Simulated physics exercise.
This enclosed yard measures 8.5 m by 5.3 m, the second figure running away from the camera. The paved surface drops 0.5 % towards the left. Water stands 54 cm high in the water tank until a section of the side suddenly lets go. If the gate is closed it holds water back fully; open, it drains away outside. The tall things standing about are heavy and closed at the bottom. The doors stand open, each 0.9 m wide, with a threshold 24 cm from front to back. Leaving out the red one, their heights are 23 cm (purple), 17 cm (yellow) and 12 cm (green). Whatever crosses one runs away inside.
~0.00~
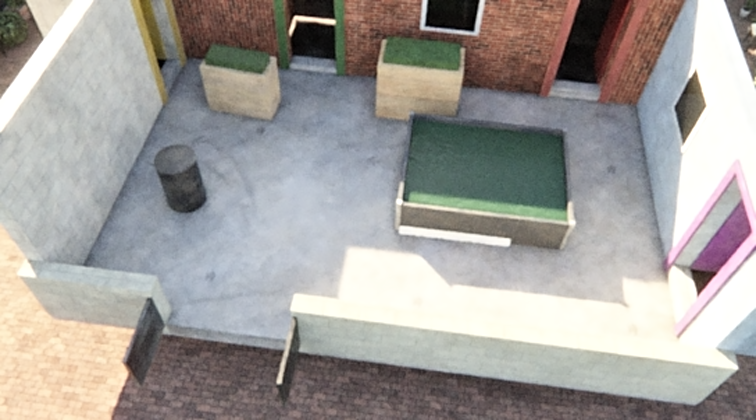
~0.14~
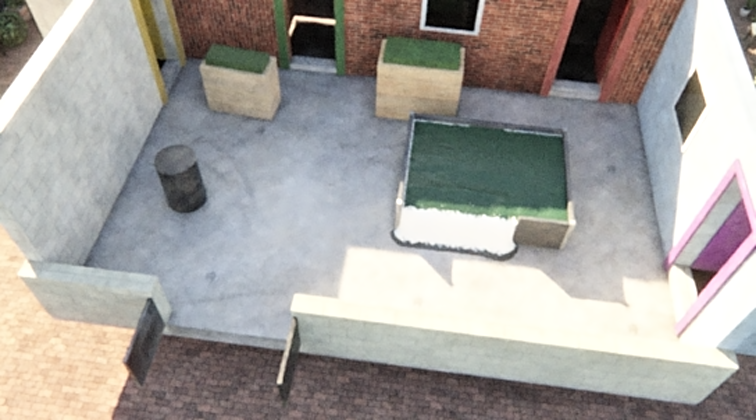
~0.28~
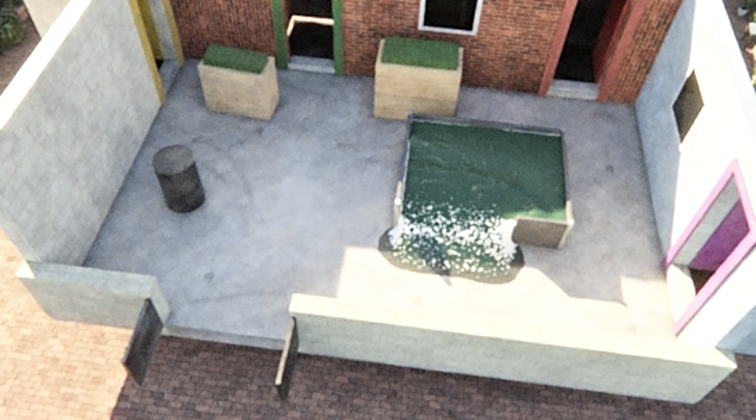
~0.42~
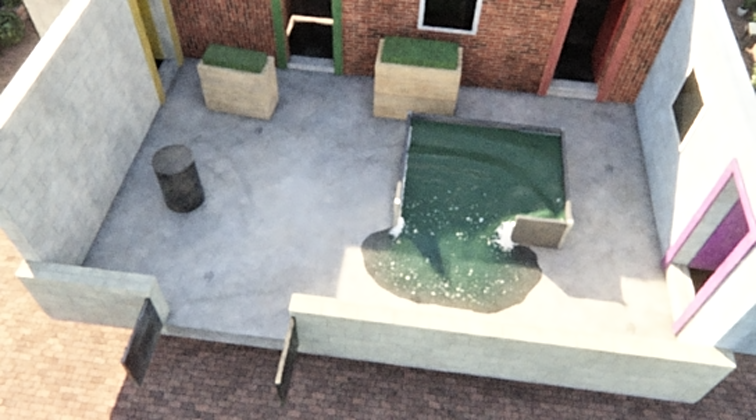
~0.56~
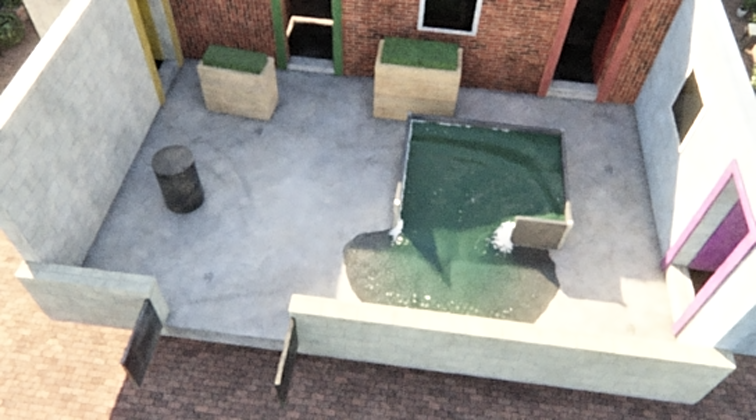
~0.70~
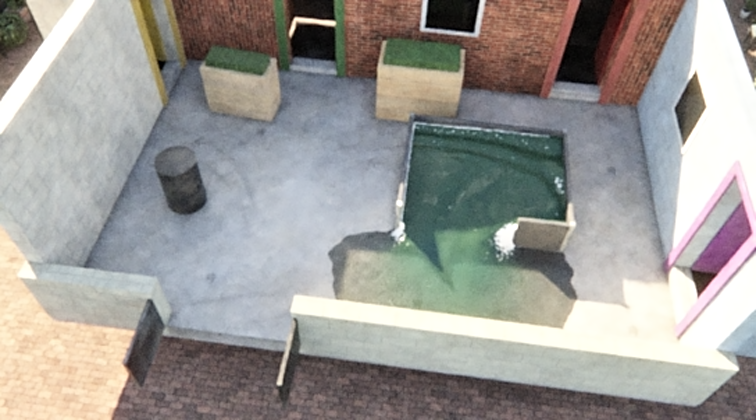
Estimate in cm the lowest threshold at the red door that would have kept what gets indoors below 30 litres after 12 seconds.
Some 8 cm above the ground.
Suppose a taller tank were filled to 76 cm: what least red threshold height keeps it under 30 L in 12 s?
Then roughly 13.0 cm.
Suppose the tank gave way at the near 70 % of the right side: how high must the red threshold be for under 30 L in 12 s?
About 12.5 cm.
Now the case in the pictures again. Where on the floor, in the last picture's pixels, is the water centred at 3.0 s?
Around (441, 253).
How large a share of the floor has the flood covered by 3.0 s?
Some 40 per cent of it.
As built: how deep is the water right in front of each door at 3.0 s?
Depths in cm: Red 0, purple 17, yellow 0, green 0.
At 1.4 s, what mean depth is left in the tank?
Roughly 34 cm on average.
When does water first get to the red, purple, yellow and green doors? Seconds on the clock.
Arrival: Red 4.5 s, purple 2.2 s, yellow 4.5 s, green 7.0 s.
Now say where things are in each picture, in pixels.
The first picture shows the water tank at (486, 169) is whole and still, 54 cm deep; the red door at (589, 54) is dry.
In the second picture, water pours out at (457, 225) and has run 0.3 m, to (483, 253); about 10 cm deep outside, 54 cm at the back.
In the third picture, the gap is at (455, 227), the front 0.7 m out at (420, 269); the back of the water tank holds 54 cm.
In the fourth picture, the gap is at (454, 227), the front 1.3 m out at (475, 308); the back of the water tank holds 54 cm.
In the fifth picture, water pours out at (454, 229) and has run 1.7 m, to a hidden place; about 6 cm deep outside, 52 cm at the back.
In the sixth picture, the front is at a hidden place, 1.9 m from the gap at (456, 229); 4.7 m2 of floor is wet, 46 cm left at the back; 3.6 m in a straight line remain to the red door at (589, 56).
After 1.4 s water covers 15 % of the floor, deepest (40 cm) near (428, 331); it has not reached the red door.
After 3.0 s water covers 40 % of the floor, deepest (25 cm) near (414, 341); it has not reached the red door.
After 12.0 s water covers 100 % of the floor, deepest (10 cm) near (288, 72); 6 cm at the red door, 0 litres in over its 19 cm threshold.
At the red door as built, the water arrived by 4.7 s and peaked near 12 cm at 6.2 s.
Run again over the same 12 s with other heights there, 44 litres in over 7 cm, 11 litres over 9.5 cm. The limit of 30 litres is kept from about 8 cm up.
